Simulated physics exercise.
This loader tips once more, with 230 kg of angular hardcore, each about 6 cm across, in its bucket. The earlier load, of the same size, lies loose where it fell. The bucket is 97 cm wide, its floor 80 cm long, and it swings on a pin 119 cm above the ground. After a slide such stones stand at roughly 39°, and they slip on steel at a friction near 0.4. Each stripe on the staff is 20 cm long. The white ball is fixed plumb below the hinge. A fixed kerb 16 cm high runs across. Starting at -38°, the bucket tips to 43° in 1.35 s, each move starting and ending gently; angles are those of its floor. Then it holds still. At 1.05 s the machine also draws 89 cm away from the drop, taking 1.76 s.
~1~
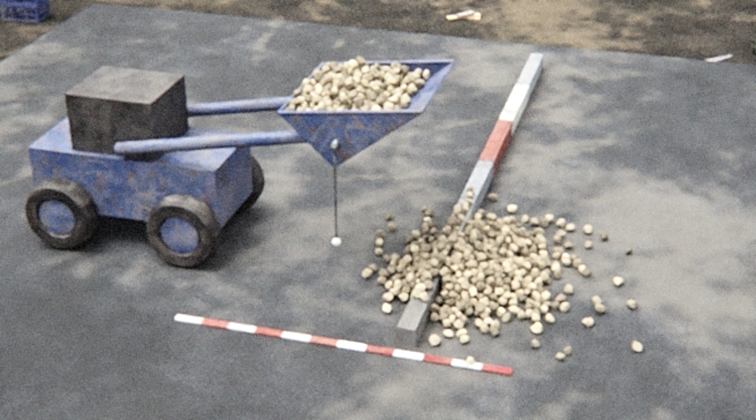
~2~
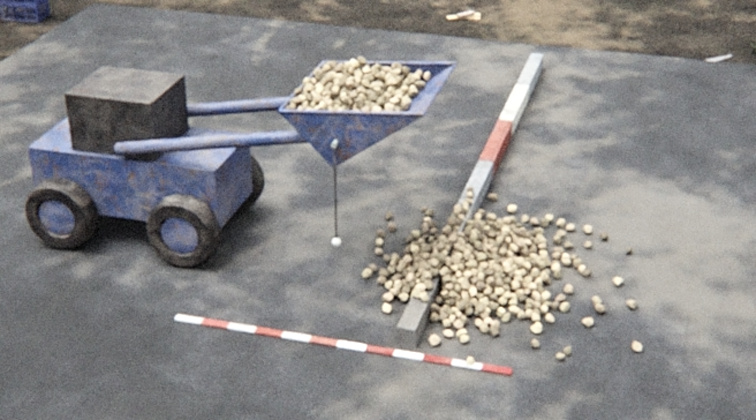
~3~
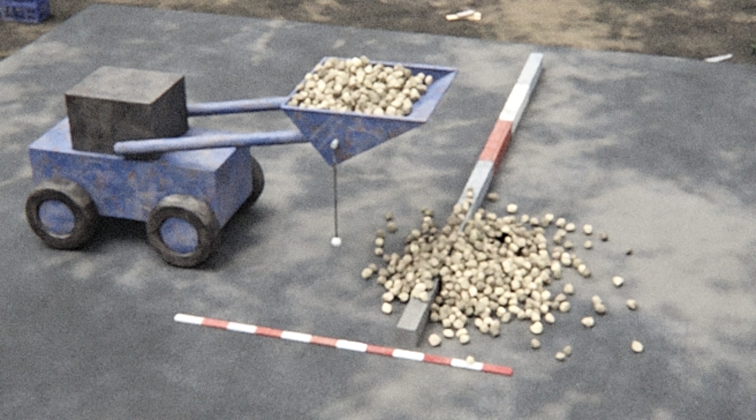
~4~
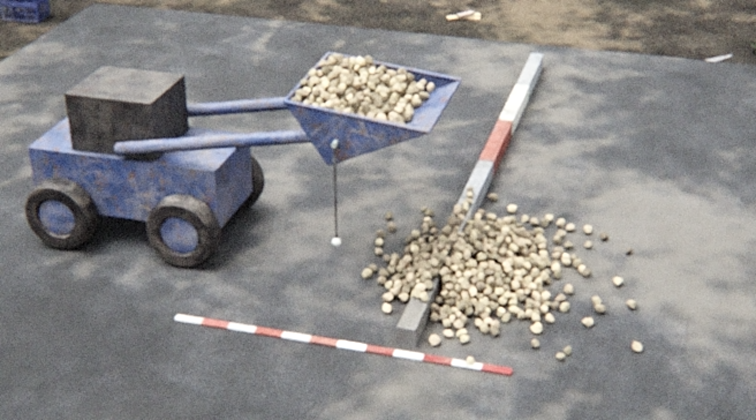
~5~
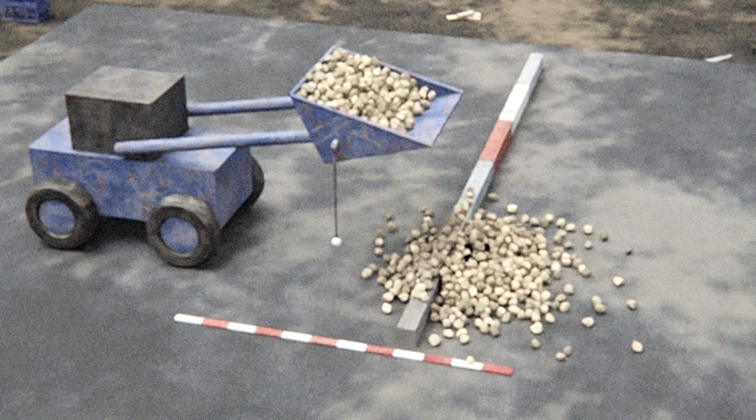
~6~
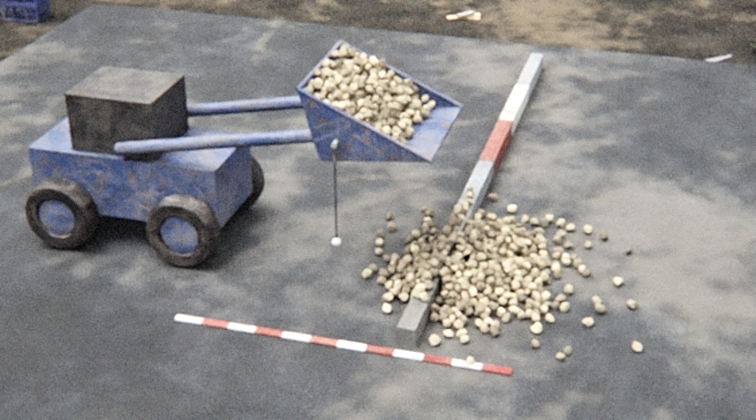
A blue toy-like loader with a dark block on top and dark wheels stands at the left on a grey surface outdoors, seen from above and to one side. Its raised bucket holds pale stones, while more lie scattered over a long striped bar at right, behind a red-and-white staff. The bucket slowly rotates clockwise, its right lip lowering and its load shifting slightly, while the loader and camera stay still.
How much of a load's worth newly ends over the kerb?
Some 21 per cent is added.
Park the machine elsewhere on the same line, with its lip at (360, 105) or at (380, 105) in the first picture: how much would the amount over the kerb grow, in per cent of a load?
About 0 and 0 per cent.
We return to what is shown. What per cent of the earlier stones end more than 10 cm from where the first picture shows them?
Roughly 0 per cent of them.
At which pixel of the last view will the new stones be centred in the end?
Near (419, 252).
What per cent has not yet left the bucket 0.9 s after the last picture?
Roughly 35 per cent is still inside.
Then, 0.4 s after the last picture the floor is at 30°; in per cent of one load, 100 in the bucket, 23 on this side of the kerb, 77 over the kerb; the foremost stones are at (613, 292).
Then, 0.9 s after the last picture the floor is at 43°; in per cent of one load, 35 in the bucket, 83 on this side of the kerb, 81 over the kerb; the foremost stones are at (613, 292).
Then, 2.7 s after the last picture the floor is at 43°; in per cent of one load, 0 in the bucket, 102 on this side of the kerb, 98 over the kerb; the foremost stones are at (613, 292).
Then, 5.1 s after the last picture the floor is at 43°; in per cent of one load, 0 in the bucket, 102 on this side of the kerb, 98 over the kerb; the foremost stones are at (613, 292). Net gain over the kerb, 21.
